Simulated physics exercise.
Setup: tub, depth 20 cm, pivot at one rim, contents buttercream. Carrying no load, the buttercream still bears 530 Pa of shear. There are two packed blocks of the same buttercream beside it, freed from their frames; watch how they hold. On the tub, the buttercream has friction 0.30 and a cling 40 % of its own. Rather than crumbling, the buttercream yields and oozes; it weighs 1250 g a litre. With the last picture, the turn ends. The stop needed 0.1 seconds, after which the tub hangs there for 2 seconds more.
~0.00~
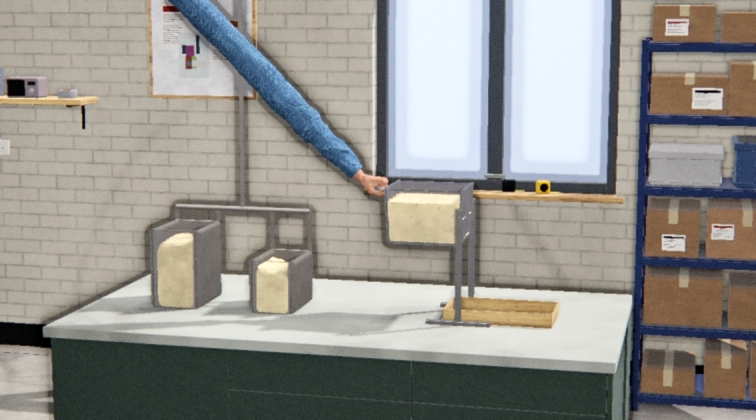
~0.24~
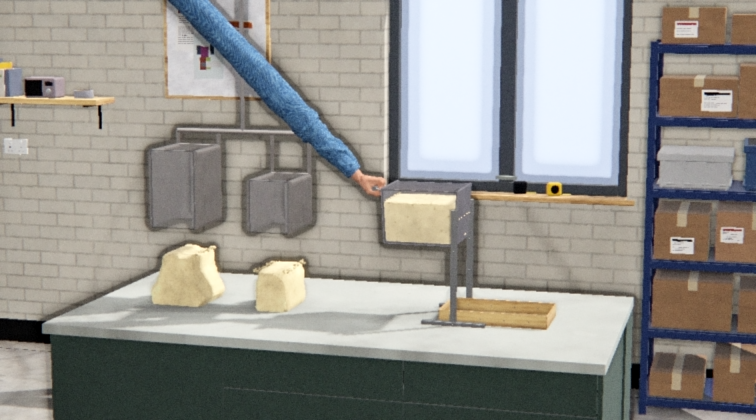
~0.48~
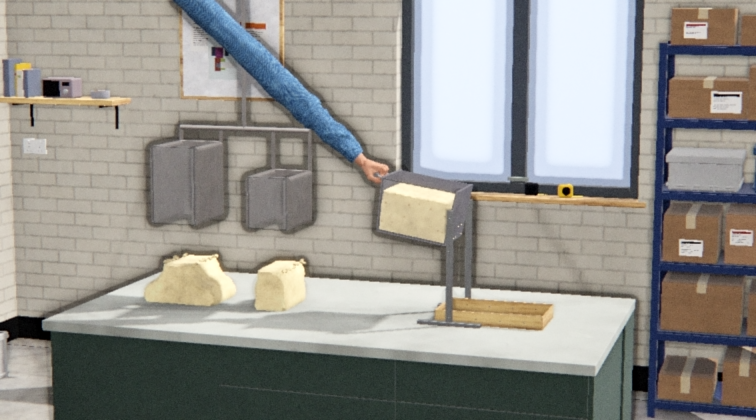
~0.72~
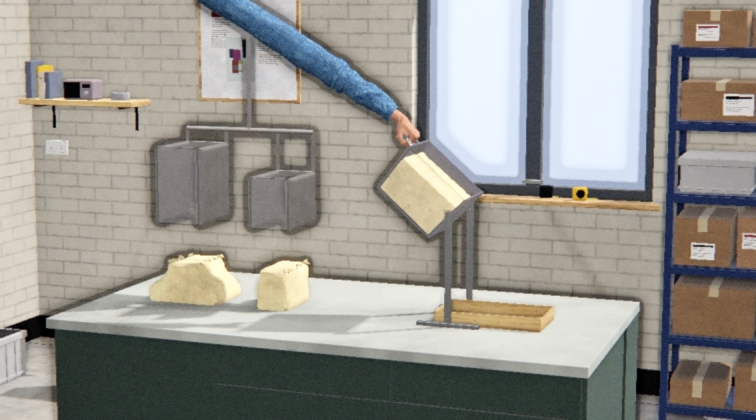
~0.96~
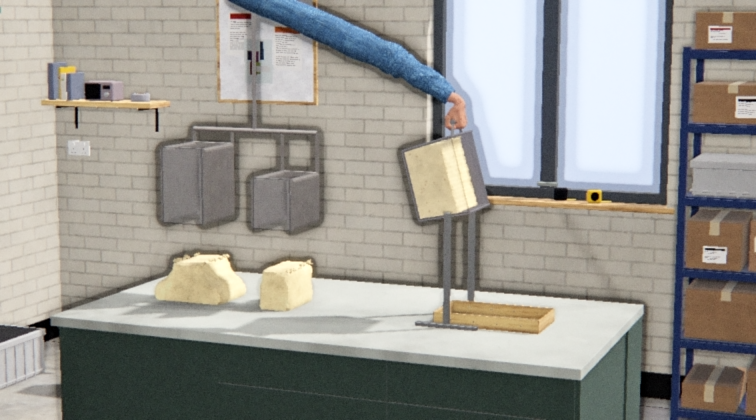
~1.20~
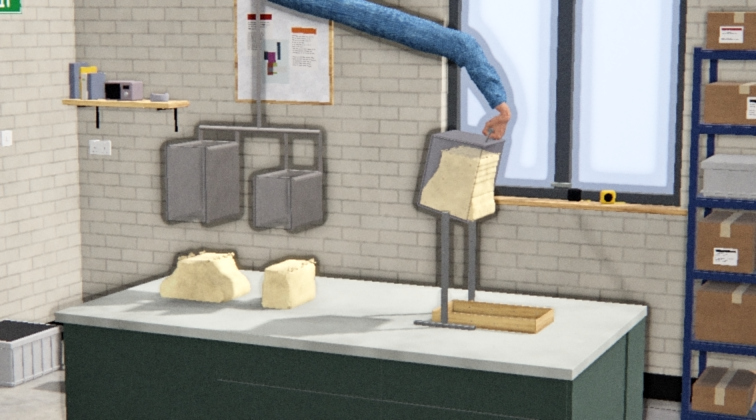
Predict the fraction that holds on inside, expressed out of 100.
Around 0 out of 100.
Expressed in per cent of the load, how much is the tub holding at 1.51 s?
The tub holds some 20 % at that moment.
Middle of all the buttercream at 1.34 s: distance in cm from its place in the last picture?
Some 10 cm.
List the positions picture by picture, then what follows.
In the first frame, handle-side rim at (387, 189), tilt 0 degrees; top of the buttercream at (405, 202); blocks stand 25 cm, 16 cm (left to right).
In the second frame, handle-side rim at (383, 189), tilt 0 degrees; top of the buttercream at (401, 202); blocks stand 20 cm, 16 cm (left to right).
In the third frame, handle-side rim at (384, 178), tilt 9 degrees; top of the buttercream at (387, 191); blocks stand 16 cm, 16 cm (left to right).
In the fourth frame, handle-side rim at (411, 147), tilt 41 degrees; top of the buttercream at (404, 160); blocks stand 16 cm, 16 cm (left to right).
In the fifth frame, handle-side rim at (452, 138), tilt 75 degrees; top of the buttercream at (438, 144); blocks stand 16 cm, 16 cm (left to right).
In the sixth frame, handle-side rim at (483, 147), tilt 102 degrees; top of the buttercream at (446, 152); blocks stand 16 cm, 16 cm (left to right).
After 1.34 s, the tub is at 102 degrees and holds 51 %.
After 1.51 s, the tub is at 102 degrees and holds 22 %.
After 1.68 s, the tub is at 102 degrees and holds 0 %.
After 1.85 s, the tub is at 102 degrees and holds 0 %.
After 3.20 s, at the end, the tub is at 102 degrees and holds 0 %.
